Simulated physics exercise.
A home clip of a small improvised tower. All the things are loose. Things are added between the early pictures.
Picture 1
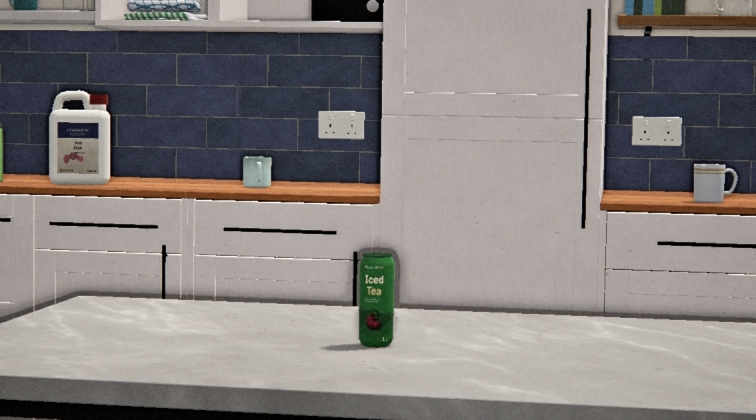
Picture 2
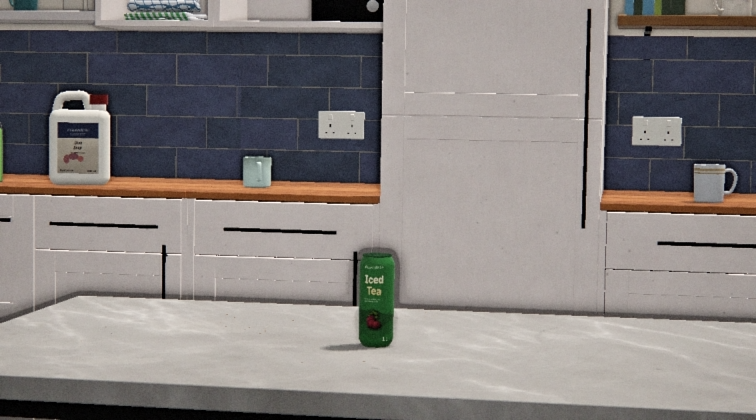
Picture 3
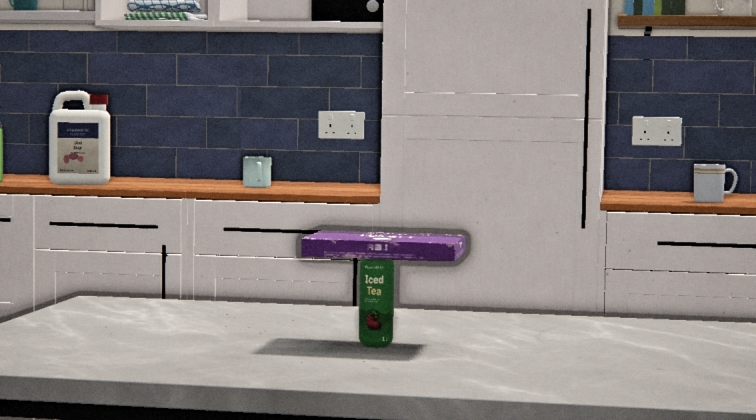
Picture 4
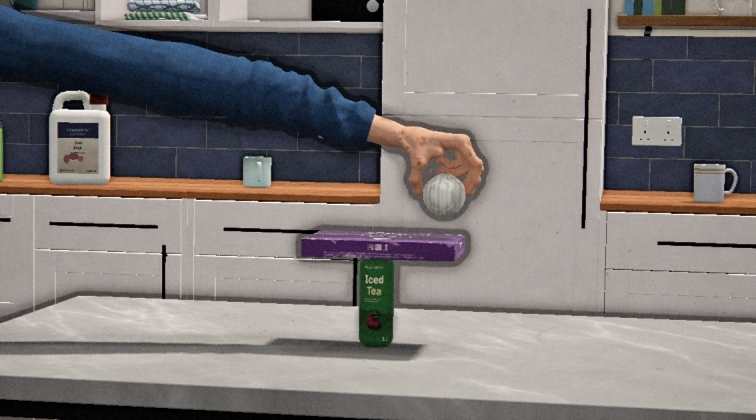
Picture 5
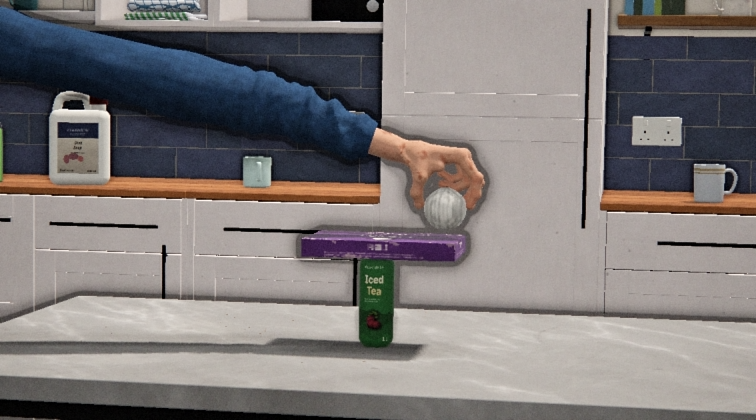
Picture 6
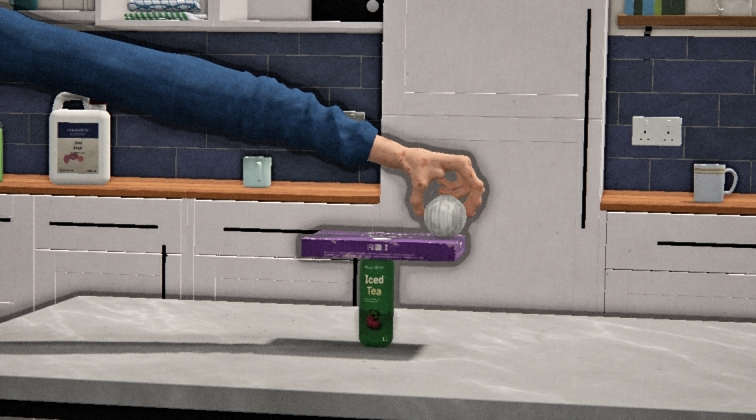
A purple box appeared on top of a green iced tea can on the counter, then a hand in a blue sleeve lowered a white onion onto the box's right side.
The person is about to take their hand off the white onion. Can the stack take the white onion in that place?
Outcome: The stack loses its balance.
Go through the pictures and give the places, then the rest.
In the first frame, the last thing is not in view yet; green can (376, 300).
In the second frame, the last thing is not in view yet; green can (376, 300).
In the third frame, the last thing is not in view yet; green can (376, 300).
The fourth frame shows coming down; white onion (445, 195); green can (376, 300).
The fifth frame shows coming down; white onion (445, 208); green can (376, 300).
The sixth frame shows in place under the hand; white onion (445, 216); green can (376, 300).
Then, 0.50 s later than the last frame, white onion and purple packet now fallen.
Then, 0.70 s later than the last frame, things are still on the move.
When it is over, fallen, white onion and purple packet; green can as before. The stack comes apart.
